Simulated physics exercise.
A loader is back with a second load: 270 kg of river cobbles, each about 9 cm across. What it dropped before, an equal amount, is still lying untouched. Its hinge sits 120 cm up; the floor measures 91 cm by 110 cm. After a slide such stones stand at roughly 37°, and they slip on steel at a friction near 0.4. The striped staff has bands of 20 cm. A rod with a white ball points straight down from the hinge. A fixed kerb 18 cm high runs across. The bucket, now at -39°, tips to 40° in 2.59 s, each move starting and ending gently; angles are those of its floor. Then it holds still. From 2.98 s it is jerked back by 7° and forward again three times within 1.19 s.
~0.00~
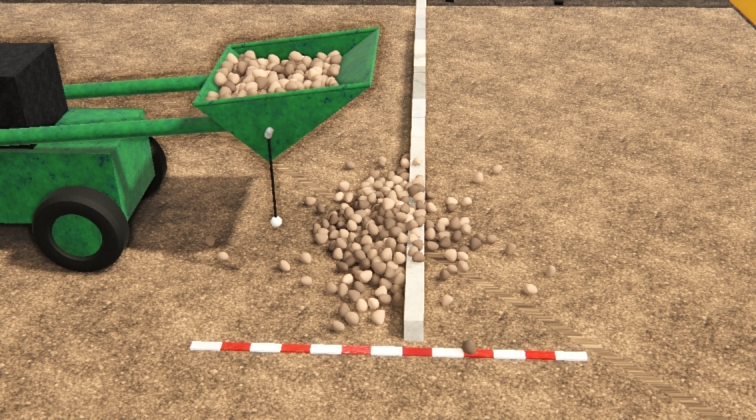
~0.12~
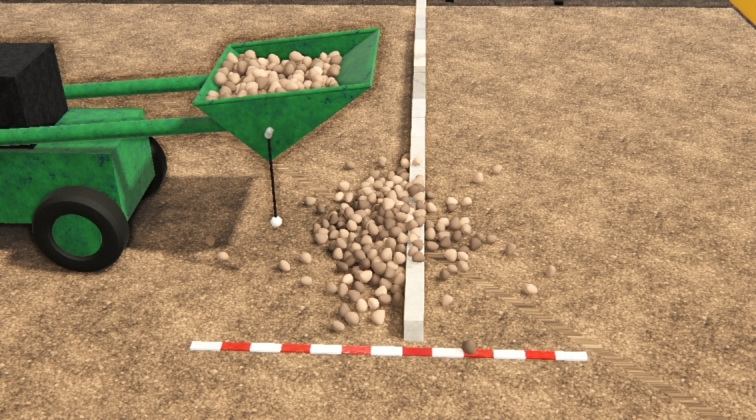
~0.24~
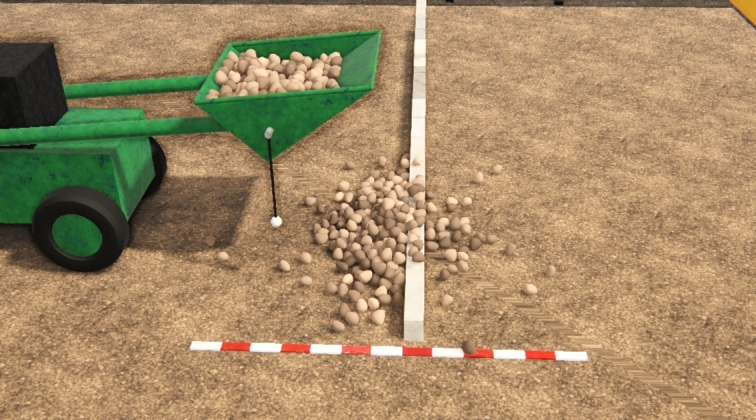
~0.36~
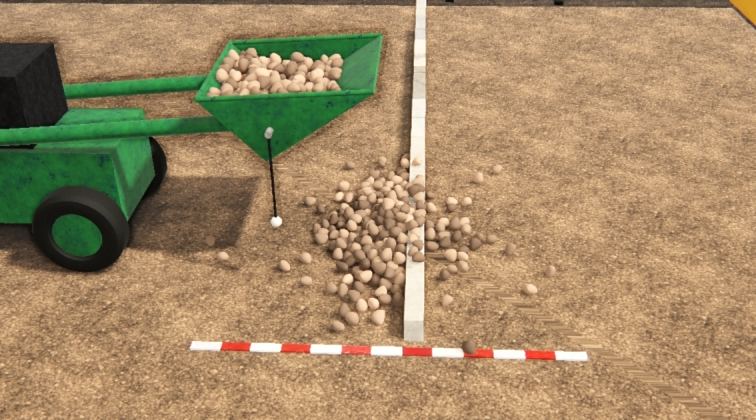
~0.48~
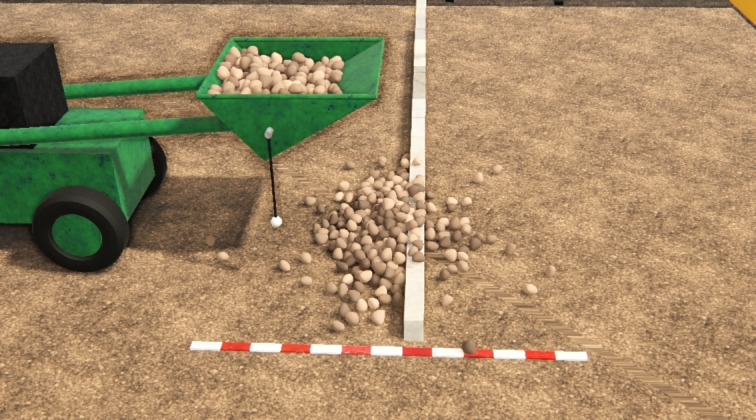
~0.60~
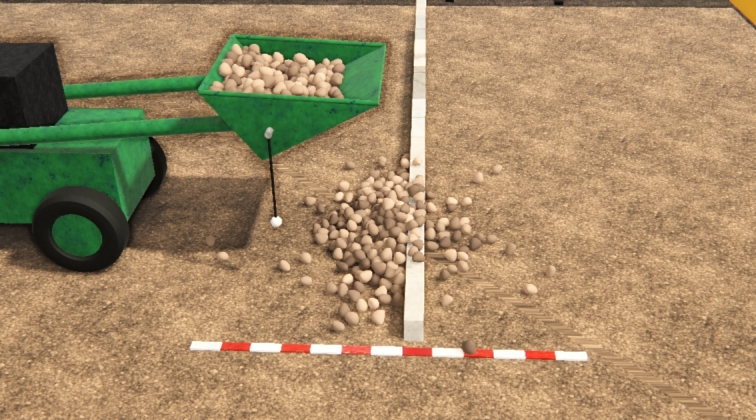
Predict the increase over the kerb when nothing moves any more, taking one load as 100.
Some 32 per cent is added.
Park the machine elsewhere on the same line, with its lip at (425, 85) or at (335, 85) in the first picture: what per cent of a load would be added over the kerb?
Near 100 per cent from the first place, 0 from the second.
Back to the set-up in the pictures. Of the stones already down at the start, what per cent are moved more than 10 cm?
About 10 per cent.
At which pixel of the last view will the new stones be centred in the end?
Near (393, 221).
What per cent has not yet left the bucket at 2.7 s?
Roughly 5 per cent is still inside.
After 1.9 s the floor is at 28°; in per cent of one load, 98 in the bucket, 90 on this side of the kerb, 11 over the kerb; the foremost stones are at (500, 232).
After 2.7 s the floor is at 40°; in per cent of one load, 7 in the bucket, 165 on this side of the kerb, 27 over the kerb; the foremost stones are at (508, 232).
After 4.6 s the floor is at 40°; in per cent of one load, 0 in the bucket, 157 on this side of the kerb, 43 over the kerb; the foremost stones are at (560, 269).
After 7.3 s the floor is at 40°; in per cent of one load, 0 in the bucket, 157 on this side of the kerb, 43 over the kerb; the foremost stones are at (560, 269). Net gain over the kerb, 32.
